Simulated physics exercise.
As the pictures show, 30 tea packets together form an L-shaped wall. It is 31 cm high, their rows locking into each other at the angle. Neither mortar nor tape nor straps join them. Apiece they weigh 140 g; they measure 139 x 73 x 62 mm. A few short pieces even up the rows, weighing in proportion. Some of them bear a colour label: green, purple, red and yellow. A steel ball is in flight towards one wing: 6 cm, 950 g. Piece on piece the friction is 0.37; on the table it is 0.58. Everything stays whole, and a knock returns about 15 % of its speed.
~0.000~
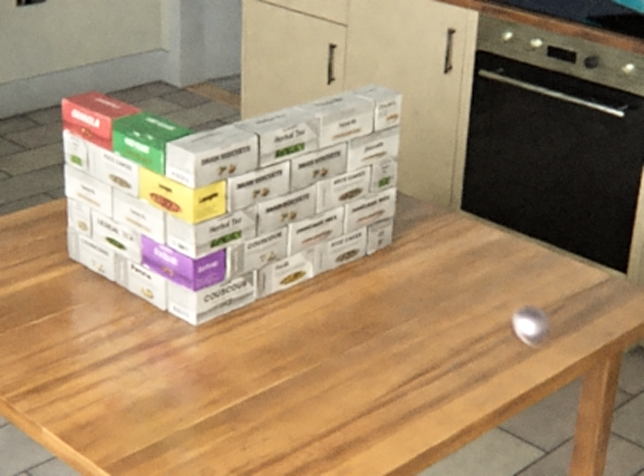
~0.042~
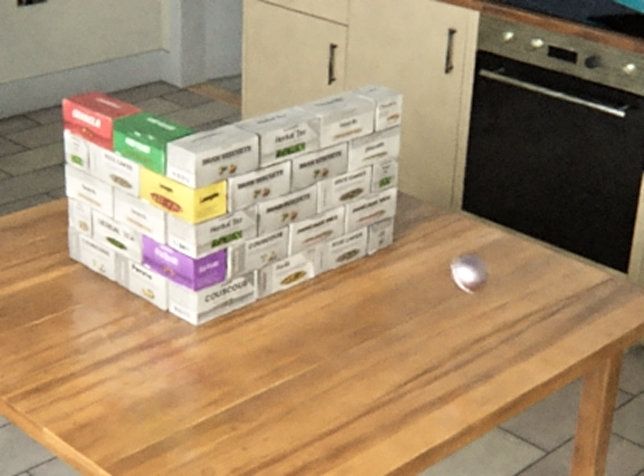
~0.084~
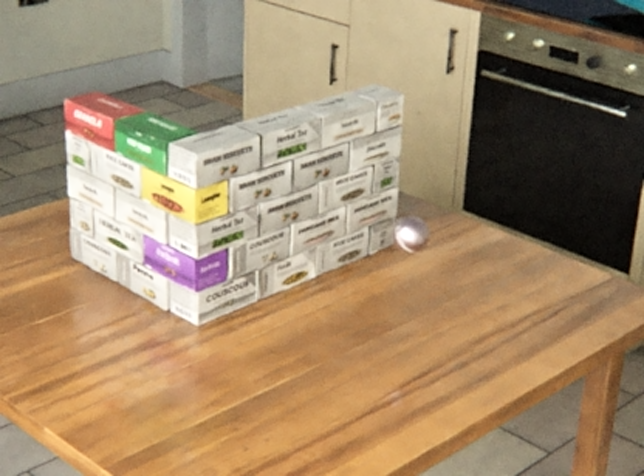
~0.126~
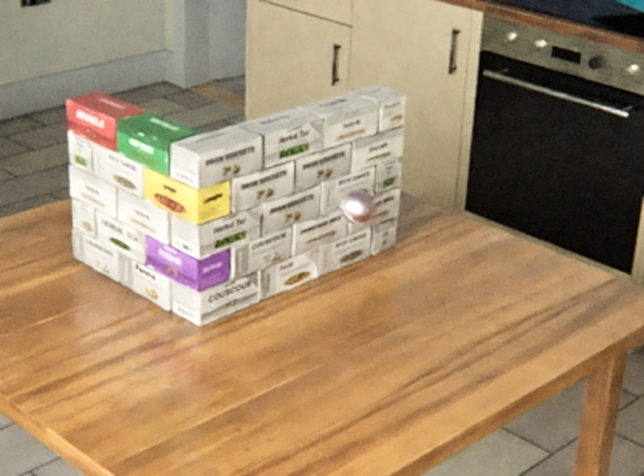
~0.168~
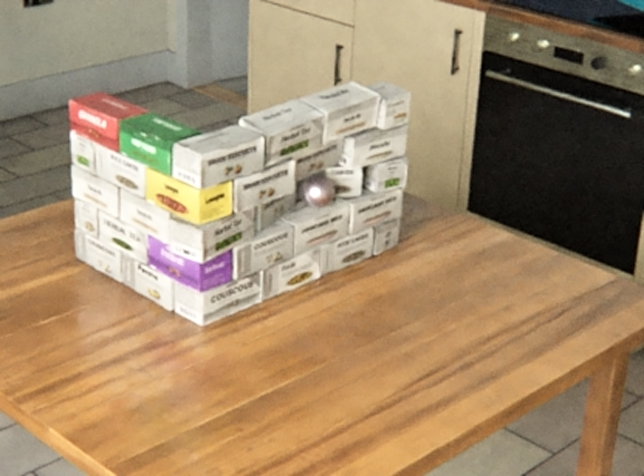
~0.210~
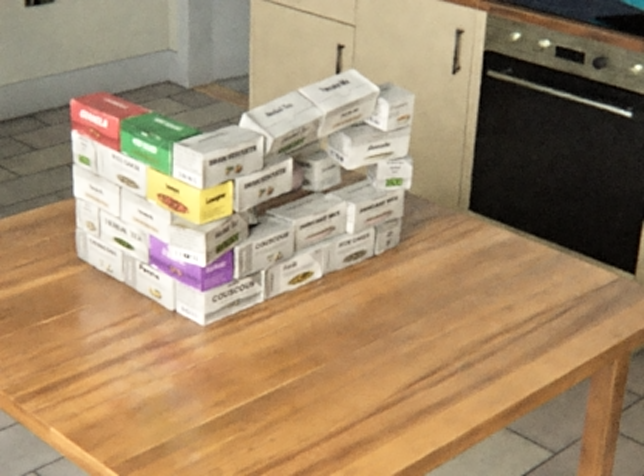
On a wooden kitchen table, a shiny ball flew leftward into the right-hand side of an L-shaped wall of small boxes, punching into it, pushing some boxes out of place and tilting several upper ones.
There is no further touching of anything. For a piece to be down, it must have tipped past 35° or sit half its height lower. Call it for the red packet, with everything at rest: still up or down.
Stays.
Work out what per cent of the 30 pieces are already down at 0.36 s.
By then 15 %.
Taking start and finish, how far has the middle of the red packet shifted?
Roughly 0 centimetres.
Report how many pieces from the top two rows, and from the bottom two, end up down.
From the top 6, from the bottom 0.
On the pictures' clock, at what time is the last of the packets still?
1.0 s or so.
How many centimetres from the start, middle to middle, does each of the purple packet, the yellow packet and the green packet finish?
The purple one ends 0 cm from its start, the yellow one 0 cm and the green one 0 cm.
By 0.36 s, ball still moving; 4 of the 30 packets down; red packet unmoved.
By 0.66 s, ball still moving; 9 of the 30 packets down; red packet unmoved.
When it is over (1.4 s), ball rolling away; 9 of the 30 packets down; red packet unmoved; yellow packet unmoved; green packet unmoved. In pixels of the last frame, middles, red packet near (110, 121), yellow packet near (189, 191).
